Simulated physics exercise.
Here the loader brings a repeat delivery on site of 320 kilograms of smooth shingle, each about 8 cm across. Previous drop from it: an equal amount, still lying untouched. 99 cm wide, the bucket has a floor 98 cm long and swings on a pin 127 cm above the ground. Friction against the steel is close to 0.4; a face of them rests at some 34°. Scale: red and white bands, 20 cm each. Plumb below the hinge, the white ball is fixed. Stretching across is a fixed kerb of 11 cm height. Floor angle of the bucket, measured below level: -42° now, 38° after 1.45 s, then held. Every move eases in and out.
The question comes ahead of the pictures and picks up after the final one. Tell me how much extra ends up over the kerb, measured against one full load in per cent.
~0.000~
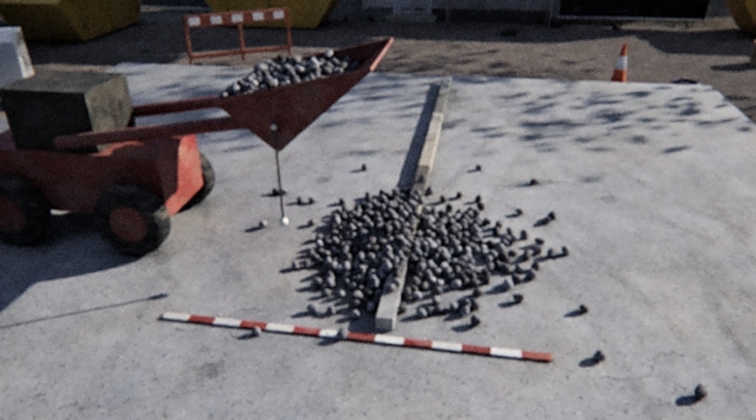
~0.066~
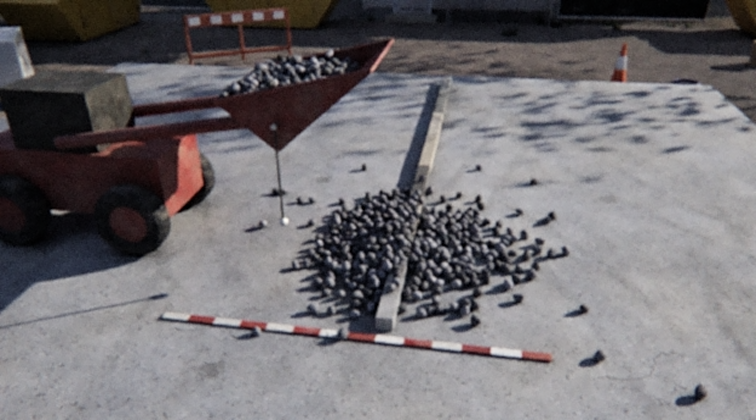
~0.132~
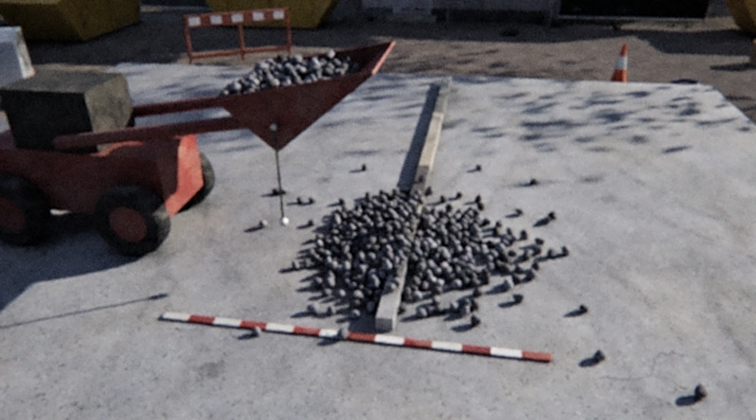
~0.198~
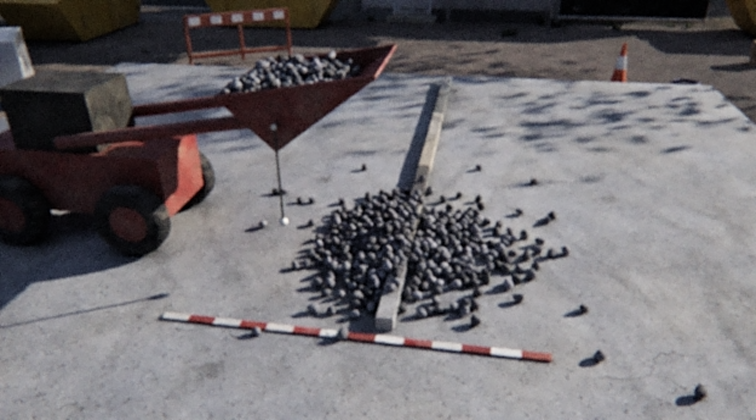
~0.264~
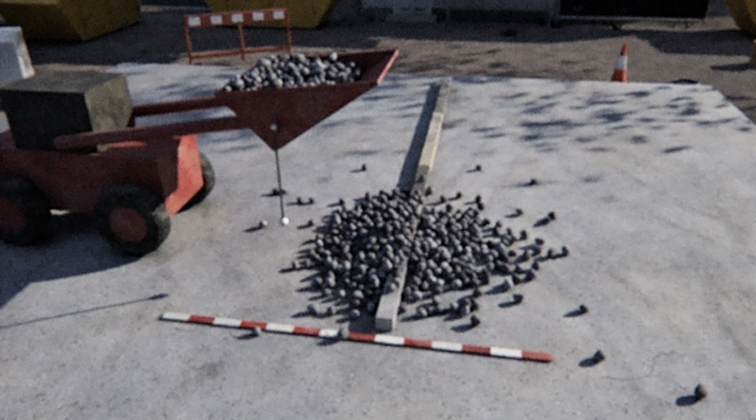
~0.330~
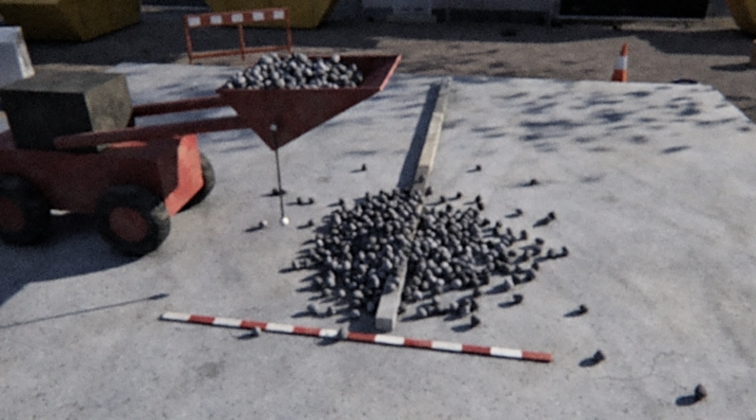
The extra comes to about 78 percent of a load.
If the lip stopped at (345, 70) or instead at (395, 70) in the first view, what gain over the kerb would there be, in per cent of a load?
First some 45, then 95 per cent.
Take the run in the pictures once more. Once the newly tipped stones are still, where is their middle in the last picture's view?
The middle lies near (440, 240) in the last picture.
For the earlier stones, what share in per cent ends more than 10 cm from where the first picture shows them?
Close to 25 in a hundred of them.
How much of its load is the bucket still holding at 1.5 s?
45 %.
After 1.1 s the floor is at 26°; in per cent of one load, 100 in the bucket, 62 on this side of the kerb, 38 over the kerb; the foremost stones are at (572, 260).
After 1.5 s the floor is at 38°; in per cent of one load, 47 in the bucket, 104 on this side of the kerb, 50 over the kerb; the foremost stones are at (572, 260).
After 1.9 s the floor is at 38°; in per cent of one load, 7 in the bucket, 102 on this side of the kerb, 92 over the kerb; the foremost stones are at (572, 260).
After 4.5 s the floor is at 38°; in per cent of one load, 0 in the bucket, 84 on this side of the kerb, 116 over the kerb; the foremost stones are at (621, 274). Net gain over the kerb, 78.
